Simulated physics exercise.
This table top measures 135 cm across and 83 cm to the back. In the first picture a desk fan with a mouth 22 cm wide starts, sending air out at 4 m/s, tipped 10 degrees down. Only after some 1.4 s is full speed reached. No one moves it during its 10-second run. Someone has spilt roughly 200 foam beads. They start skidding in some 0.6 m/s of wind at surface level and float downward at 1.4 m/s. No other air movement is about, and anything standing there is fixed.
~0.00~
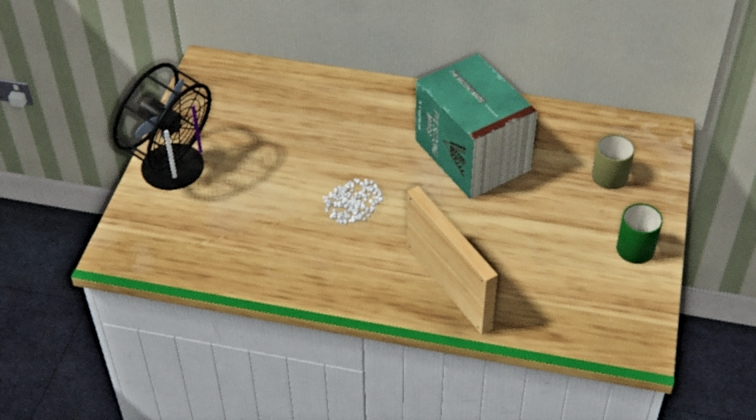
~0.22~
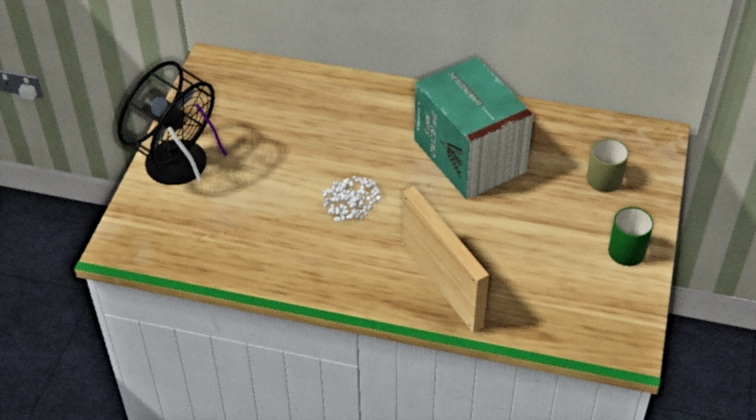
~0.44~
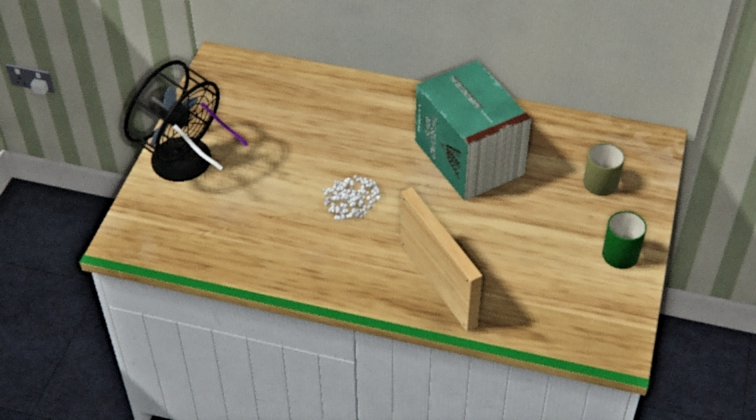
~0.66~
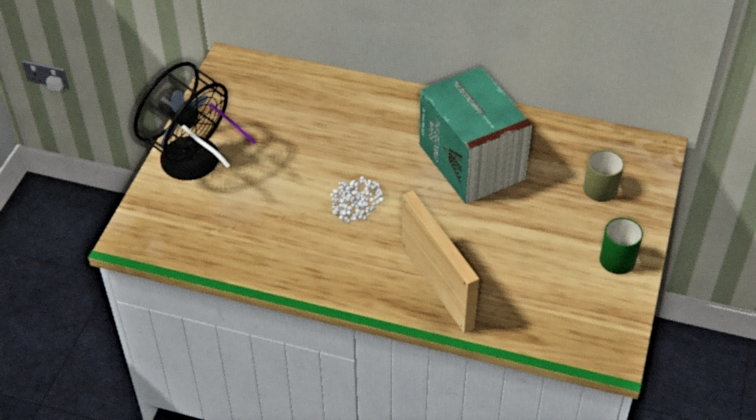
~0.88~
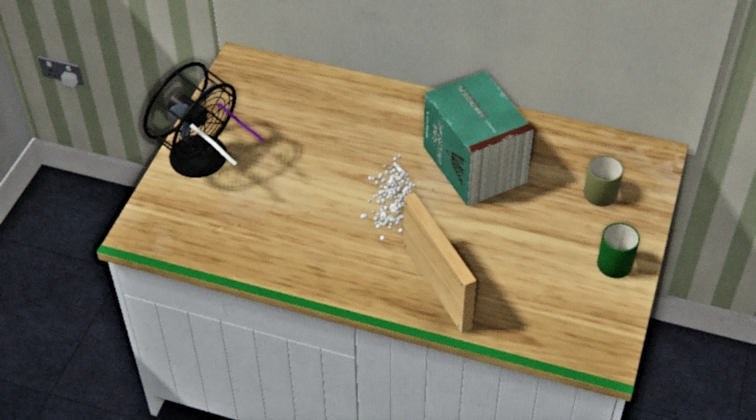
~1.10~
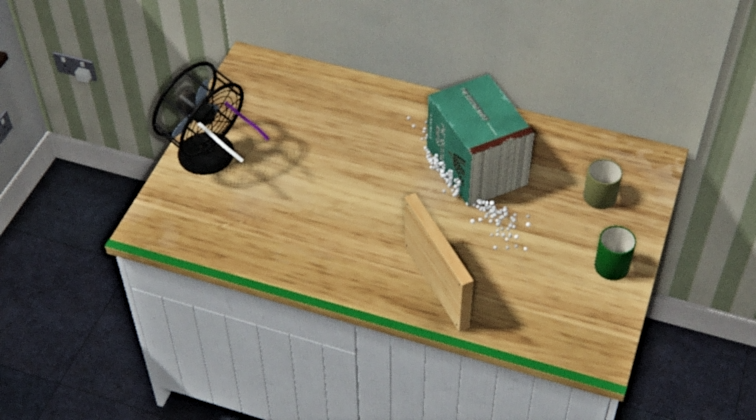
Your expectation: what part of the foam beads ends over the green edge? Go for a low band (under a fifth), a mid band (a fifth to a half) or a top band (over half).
The low band fits.
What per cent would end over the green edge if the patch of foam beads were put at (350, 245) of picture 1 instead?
In that case I'd expect around 80 percent.
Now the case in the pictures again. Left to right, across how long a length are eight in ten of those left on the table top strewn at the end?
Around 50 centimetres from left to right.
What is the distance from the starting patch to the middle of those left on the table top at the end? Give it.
The middle is roughly 25 cm from where it started.
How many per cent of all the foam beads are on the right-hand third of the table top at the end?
Roughly 20 in a hundred.
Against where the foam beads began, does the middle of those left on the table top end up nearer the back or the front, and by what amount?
The middle ends up nearer the back side, around 20 cm off.
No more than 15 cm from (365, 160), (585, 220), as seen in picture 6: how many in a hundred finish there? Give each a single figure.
Roughly 0 % and 15 %, in that order.
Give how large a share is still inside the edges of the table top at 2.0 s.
Close to 70 in a hundred remain at that time.
After 2.0 s, 0 % are over the green edge; the middle of those still in play is near (445, 169); 44 % have settled or left.
After 3.2 s, 0 % are over the green edge; the middle of those still in play is near (445, 169); 60 % have settled or left.
After 5.5 s, 0 % are over the green edge; the middle of those still in play is near (437, 160); 66 % have settled or left.
After 10.0 s, at the end, 0 % are over the green edge; the middle of those still in play is near (437, 160).
